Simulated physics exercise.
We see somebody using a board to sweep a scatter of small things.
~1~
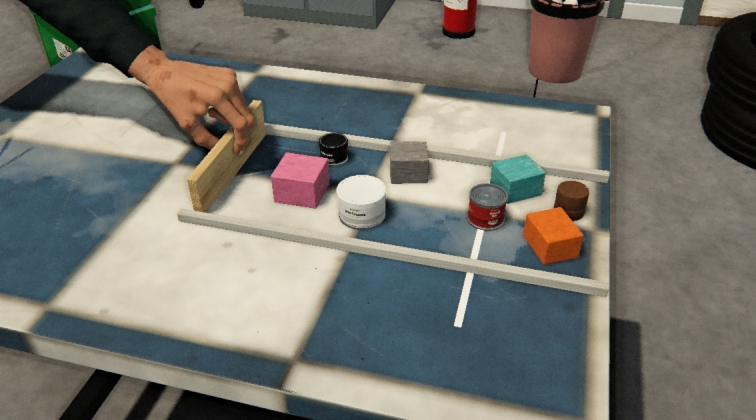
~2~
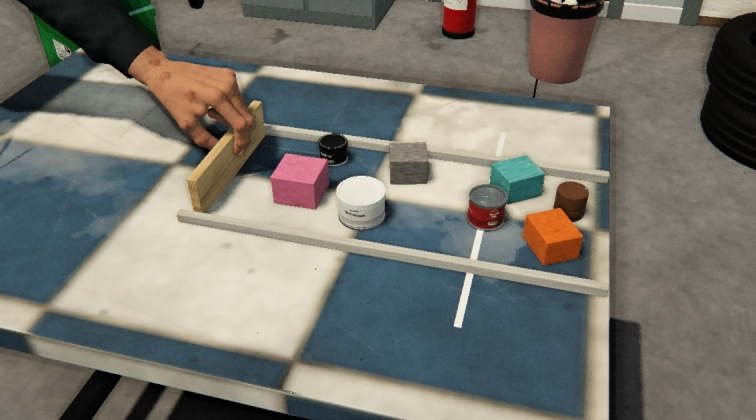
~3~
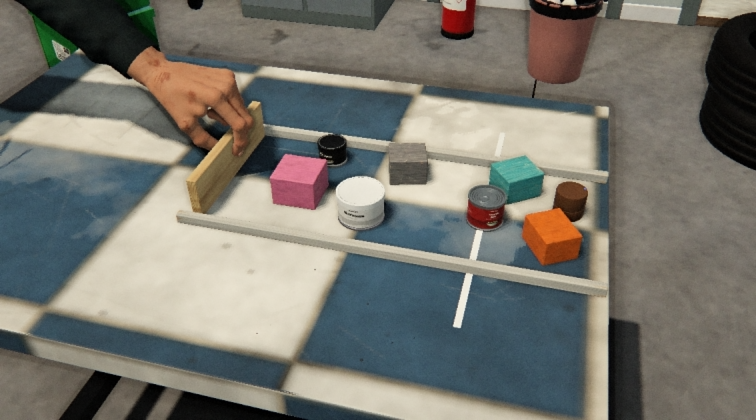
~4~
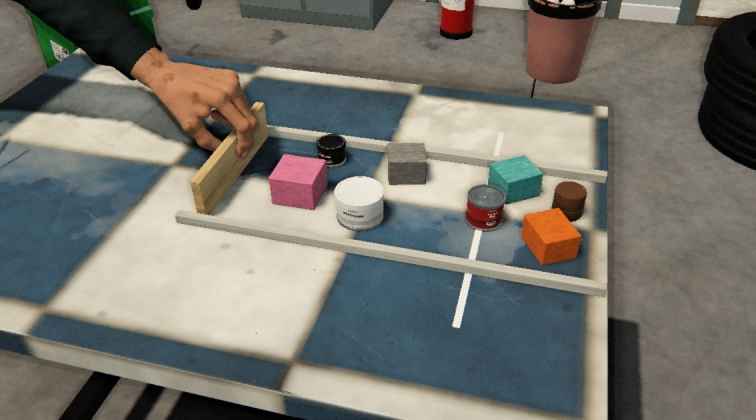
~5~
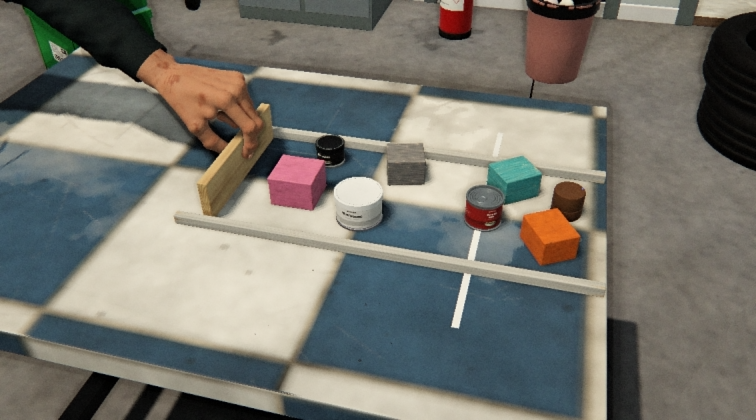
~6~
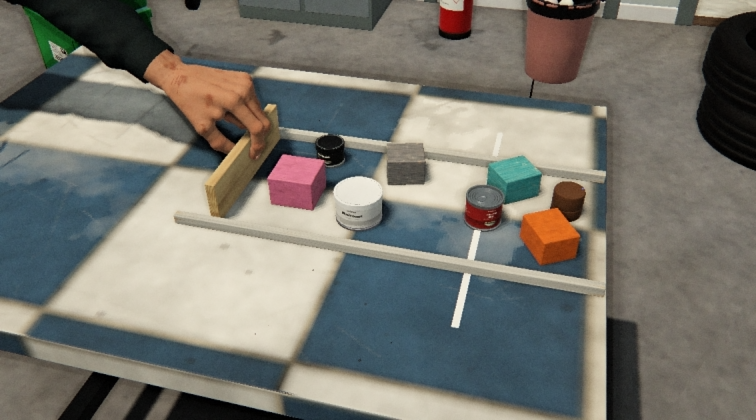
A hand holds a wooden board upright at the left end of two pale rails, barely moving at first. It then slides the board slightly right toward the pink block, while the scattered blocks, the white pot and the small tins stay in place on the blue-and-white checked table.
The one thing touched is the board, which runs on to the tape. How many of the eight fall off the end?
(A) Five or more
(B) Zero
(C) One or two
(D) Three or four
B, zero.
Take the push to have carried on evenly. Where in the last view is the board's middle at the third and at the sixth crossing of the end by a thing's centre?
For the first, roughly (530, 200); for the next, roughly (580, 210).
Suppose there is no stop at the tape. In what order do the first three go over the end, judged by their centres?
They go in this order: The orange block, the brown lid and the white pot.
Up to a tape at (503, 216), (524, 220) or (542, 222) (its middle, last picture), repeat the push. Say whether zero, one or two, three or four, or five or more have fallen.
Falls: 1 or 2; either one or two; either three or four.
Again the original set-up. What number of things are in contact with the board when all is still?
Counting them up gives 3.
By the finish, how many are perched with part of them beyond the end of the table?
That adds up to 1.
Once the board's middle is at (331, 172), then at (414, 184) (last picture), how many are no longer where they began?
The count is 3 at the first point and 5 at the second.
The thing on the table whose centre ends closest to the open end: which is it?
Result: Orange block.
A little later, none off yet; brown lid at rest near (568, 202); orange block at rest near (549, 236); turquoise block at rest near (514, 180).
Next, none off yet; brown lid at rest near (568, 202); orange block moving near (562, 238); turquoise block moving near (523, 180).
When it is over, the number that fall off is zero.
